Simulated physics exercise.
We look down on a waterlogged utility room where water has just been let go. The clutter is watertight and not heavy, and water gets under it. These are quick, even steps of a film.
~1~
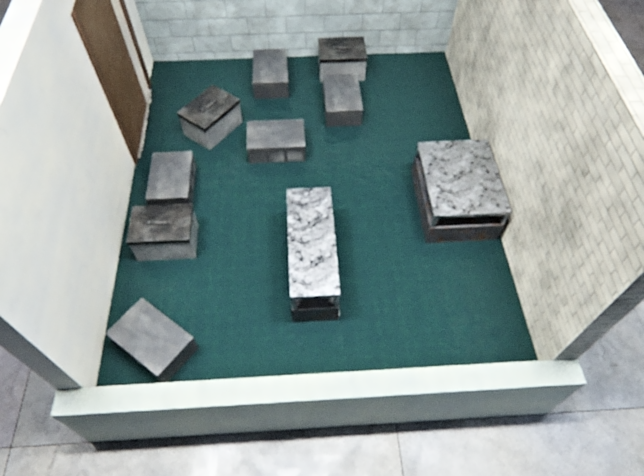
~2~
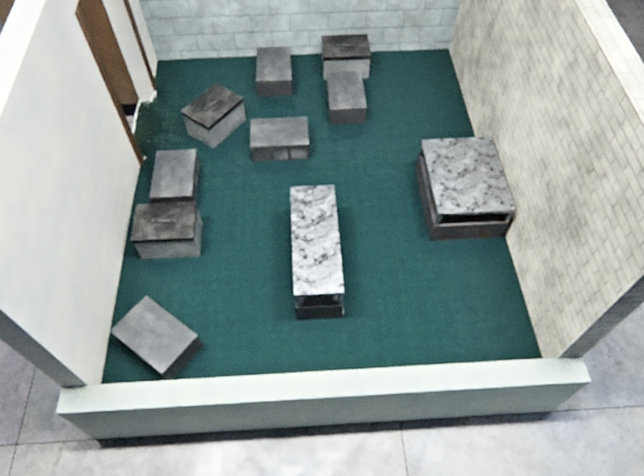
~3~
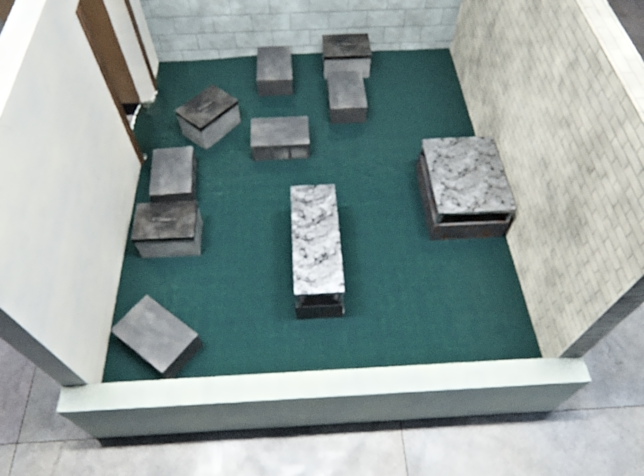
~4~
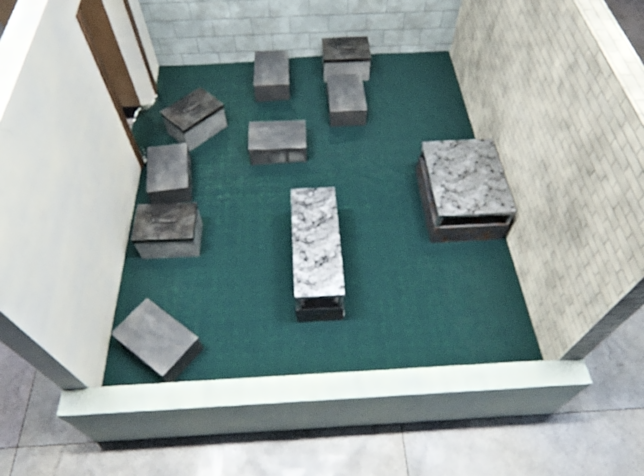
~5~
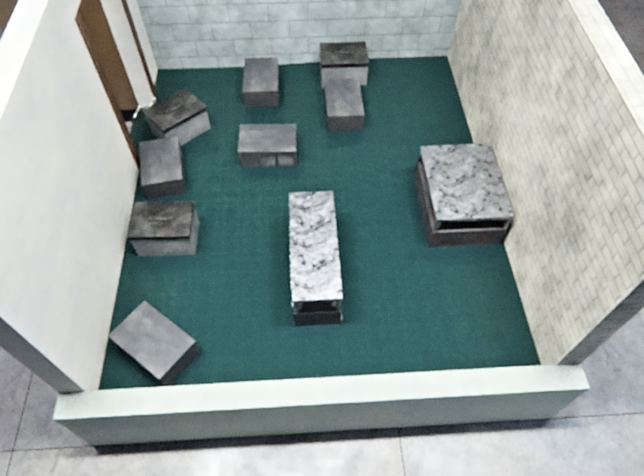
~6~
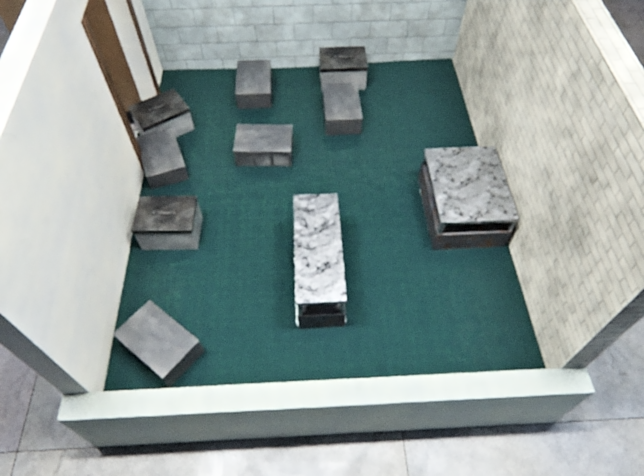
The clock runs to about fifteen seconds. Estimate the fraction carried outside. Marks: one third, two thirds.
It is two thirds or more.
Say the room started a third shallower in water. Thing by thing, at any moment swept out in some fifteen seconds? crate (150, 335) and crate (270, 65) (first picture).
As listed: No, yes.
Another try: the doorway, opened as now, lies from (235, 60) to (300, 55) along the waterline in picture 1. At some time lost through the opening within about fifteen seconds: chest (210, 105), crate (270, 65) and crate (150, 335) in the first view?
One after the other: Carried outside, carried outside, still in.
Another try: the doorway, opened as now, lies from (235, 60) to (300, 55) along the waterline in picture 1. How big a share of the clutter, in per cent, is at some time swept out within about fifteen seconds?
Close to 60 %.
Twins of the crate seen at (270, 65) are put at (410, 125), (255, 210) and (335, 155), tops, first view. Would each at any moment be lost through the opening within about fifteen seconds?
In turn: No, carried outside, yes.
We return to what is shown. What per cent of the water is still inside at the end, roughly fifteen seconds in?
About 52 per cent.
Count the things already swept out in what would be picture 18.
I count 5.
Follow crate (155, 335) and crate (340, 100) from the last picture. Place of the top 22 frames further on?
Near (156, 270) and (142, 109).
A moment on, 2 of 8 are out; 6 afloat.
Next, 5 of 8 are out; 3 afloat.
Later, 5 of 8 are out; 2 afloat.
In the end, 7 of 8 are out; 1 afloat.
